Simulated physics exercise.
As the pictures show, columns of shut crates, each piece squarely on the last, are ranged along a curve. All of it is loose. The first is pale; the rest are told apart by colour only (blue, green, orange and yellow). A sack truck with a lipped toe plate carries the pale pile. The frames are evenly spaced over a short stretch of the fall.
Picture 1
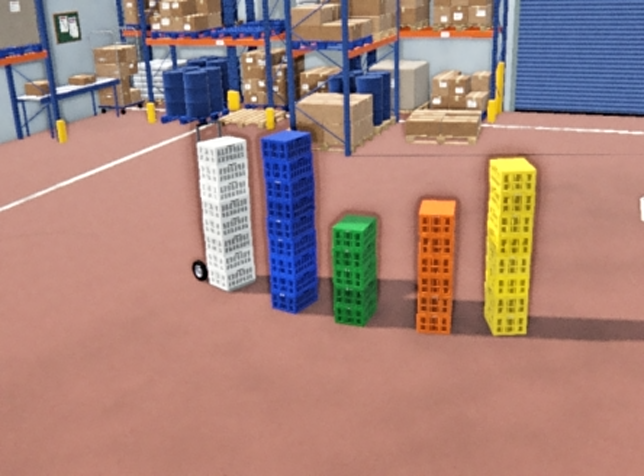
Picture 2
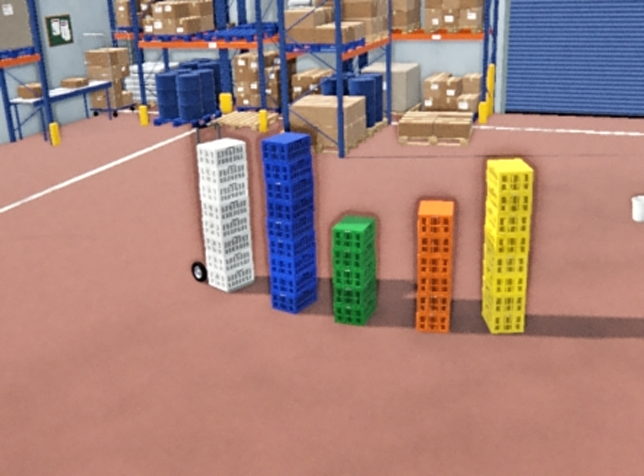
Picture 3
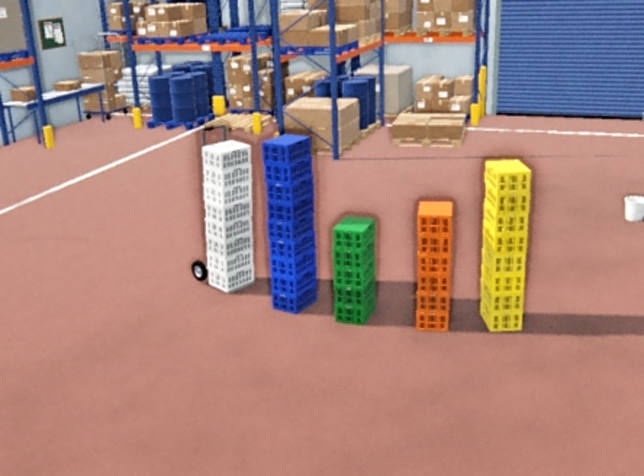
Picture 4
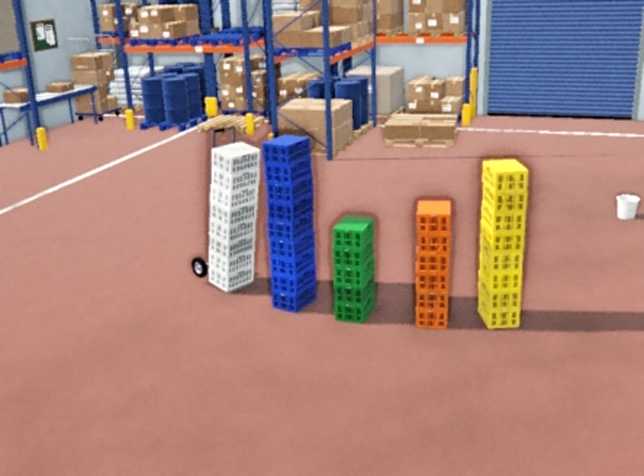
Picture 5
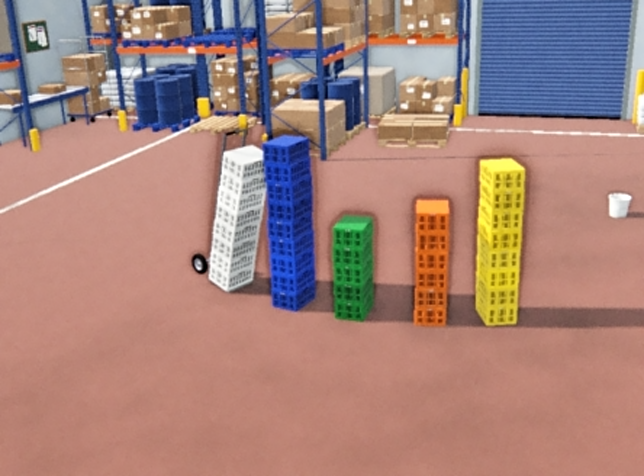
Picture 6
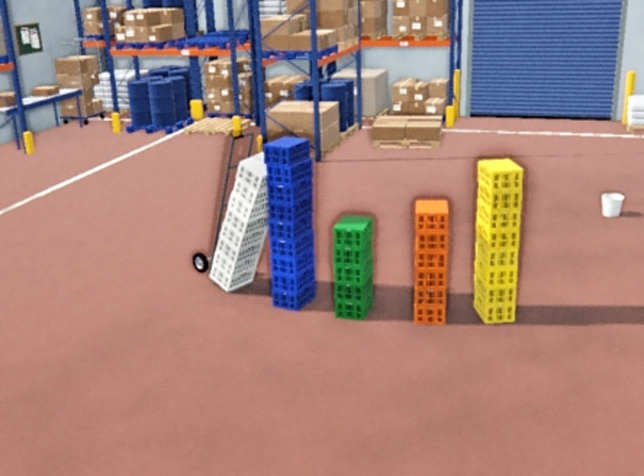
At the start, five upright stacks of crates, white, blue, green, orange and yellow, stand in a curved row on a warehouse floor, the white one on a hand truck. The truck then rocks to the right, and the white stack leans with it toward the blue stack, while the other stacks stay upright.
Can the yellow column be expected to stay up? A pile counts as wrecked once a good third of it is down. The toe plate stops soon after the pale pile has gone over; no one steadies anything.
In the end the yellow column loses a good part of its height.
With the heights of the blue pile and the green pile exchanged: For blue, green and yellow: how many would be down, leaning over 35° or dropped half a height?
Blue 4, green 9, yellow 8.
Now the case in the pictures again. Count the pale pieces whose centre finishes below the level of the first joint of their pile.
7 pale pieces.
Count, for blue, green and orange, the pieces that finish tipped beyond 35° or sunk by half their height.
By colour: Blue 8, green 4, orange 5.
Just after the last frame, 8 of the pale pile down; none of the 8 yellow crates down (0 of 28 in all colours); top yellow crate unmoved; top blue crate tilted a little.
A moment on, 7 of the pale pile down; none of the 8 yellow crates down (7 of 28 in all colours); top yellow crate unmoved; top blue crate tilted well over, some two heights lower.
Further on, 7 of the pale pile down; none of the 8 yellow crates down (12 of 28 in all colours); top yellow crate tilted barely; top blue crate tilted steeply, some seven heights lower.
Then, 7 of the pale pile down; 6 of the 8 yellow crates down (23 of 28 in all colours); top yellow crate tilted steeply, some five heights lower; top green crate upside down.
When it is over, 7 of the pale pile down; 6 of the 8 yellow crates down (23 of 28 in all colours); top yellow crate on its side; top green crate upside down. In pixels of the last frame, middles, top green crate near (464, 349).
